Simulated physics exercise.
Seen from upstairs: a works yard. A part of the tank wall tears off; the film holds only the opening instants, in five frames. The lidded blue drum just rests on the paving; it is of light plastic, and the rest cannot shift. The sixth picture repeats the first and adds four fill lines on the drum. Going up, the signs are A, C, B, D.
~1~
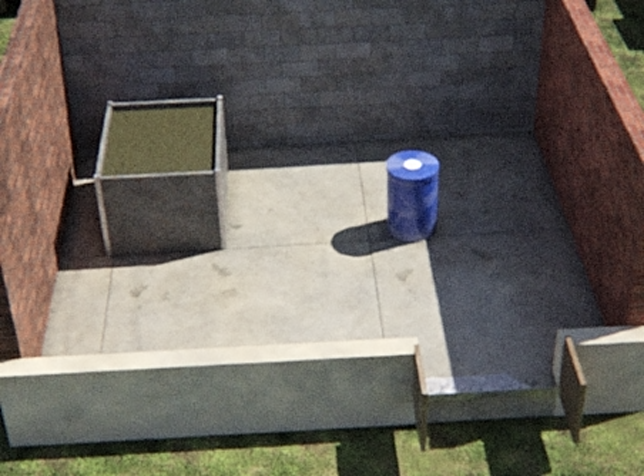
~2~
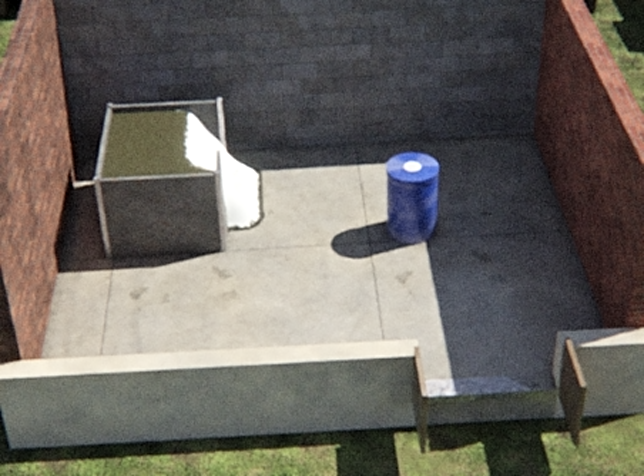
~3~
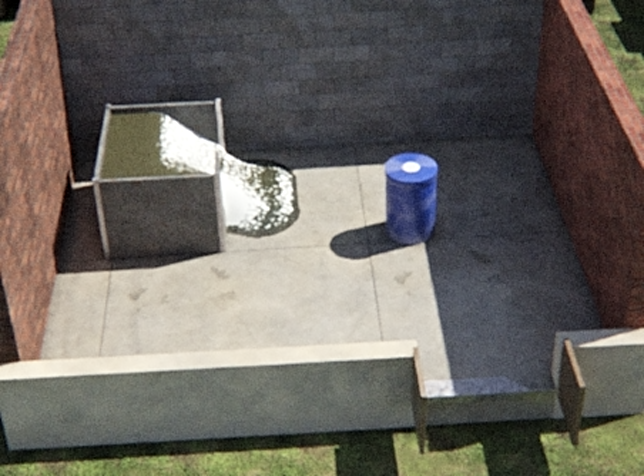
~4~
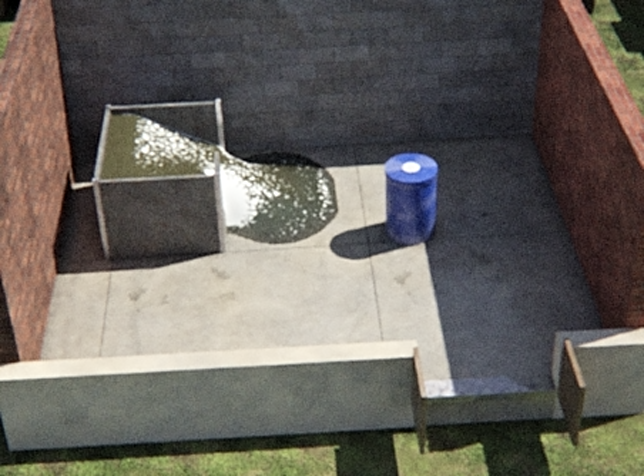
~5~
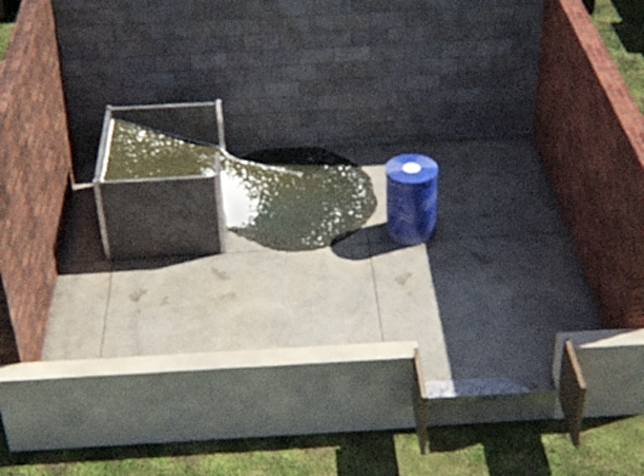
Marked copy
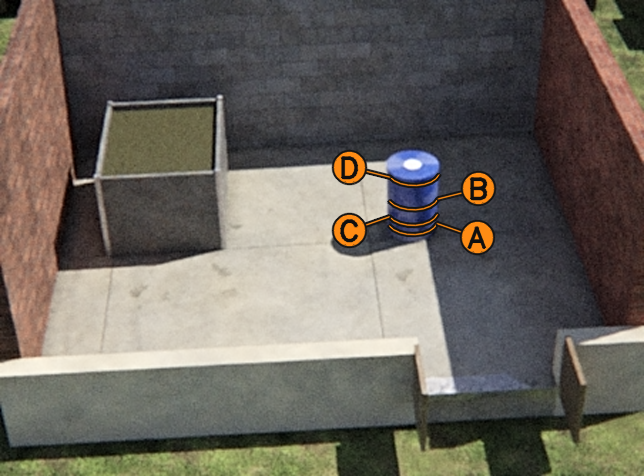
Murky water burst out of the right side of a full square tank in a walled yard, then spread across the concrete in a widening pool towards the blue drum, which stayed still.
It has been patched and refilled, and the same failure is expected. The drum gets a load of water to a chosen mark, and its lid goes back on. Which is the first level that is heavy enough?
The answer is line B.
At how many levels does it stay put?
Two.
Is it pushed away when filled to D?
No.
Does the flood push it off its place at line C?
Yes, it does.
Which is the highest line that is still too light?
Line C.
In orange, A at (415, 234); B at (415, 209); C at (415, 225); D at (416, 185); from the bottom up A, C, B, D.
If A is chosen, it is washed out through the gate.
If B is chosen, it does not move.
If C is chosen, it is pushed about its own width away.
If D is chosen, it does not move.
